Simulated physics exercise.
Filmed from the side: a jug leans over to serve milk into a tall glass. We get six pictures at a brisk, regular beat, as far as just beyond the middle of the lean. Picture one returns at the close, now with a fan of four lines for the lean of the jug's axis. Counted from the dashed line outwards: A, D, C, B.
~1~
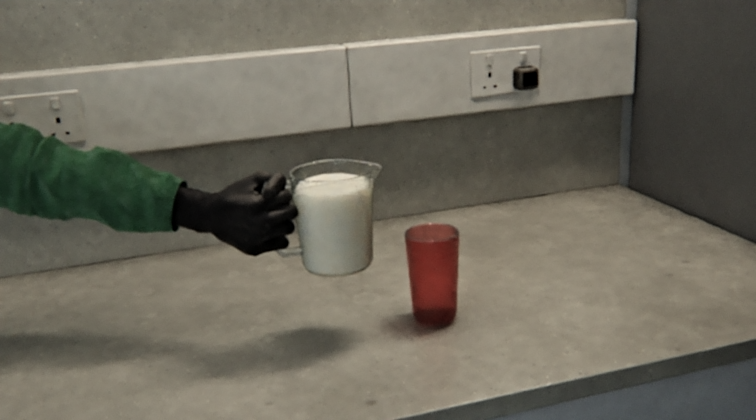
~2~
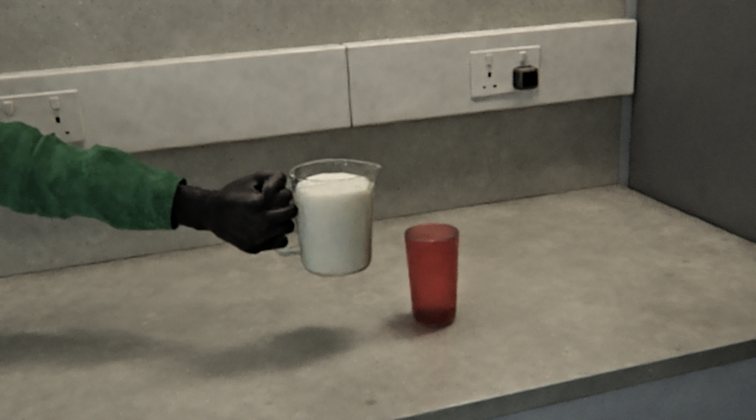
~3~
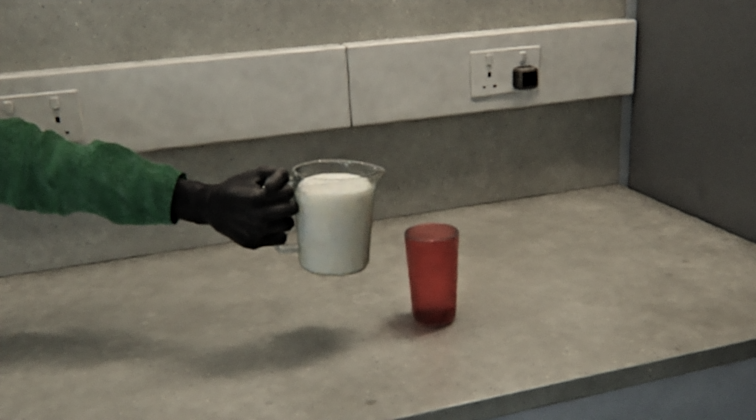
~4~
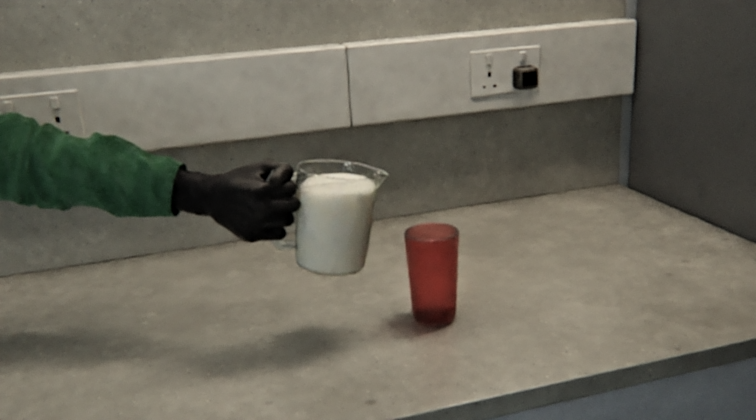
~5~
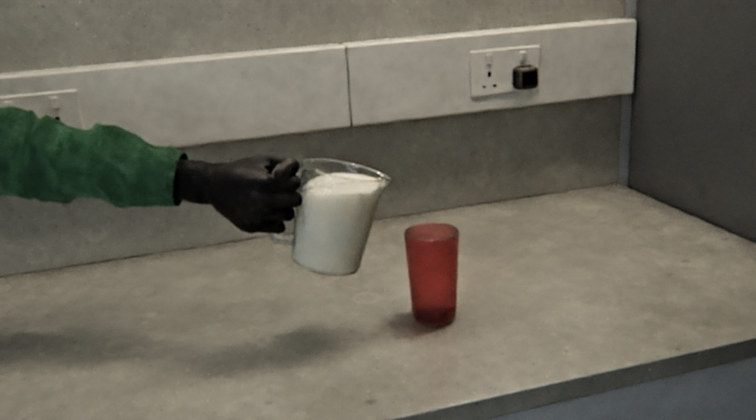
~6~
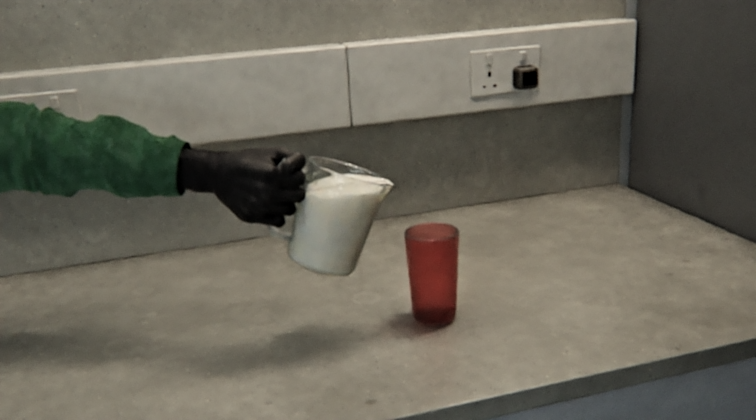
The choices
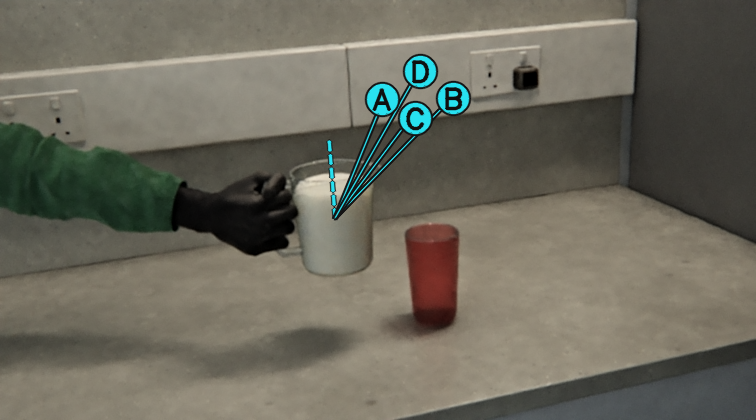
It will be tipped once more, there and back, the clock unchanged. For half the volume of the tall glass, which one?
B works best here.
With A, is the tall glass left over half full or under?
Under.
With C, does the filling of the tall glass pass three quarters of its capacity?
No, it does not.
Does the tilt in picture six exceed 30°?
No, it does not.
In cyan, A at (376, 115); B at (440, 109); C at (401, 129); D at (410, 85).
If A is chosen, the tall glass ends with about 10 % of what it can hold.
If B is chosen, the tall glass ends with about 51 % of what it can hold.
If C is chosen, the tall glass ends with about 35 % of what it can hold.
If D is chosen, the tall glass ends with about 21 % of what it can hold.
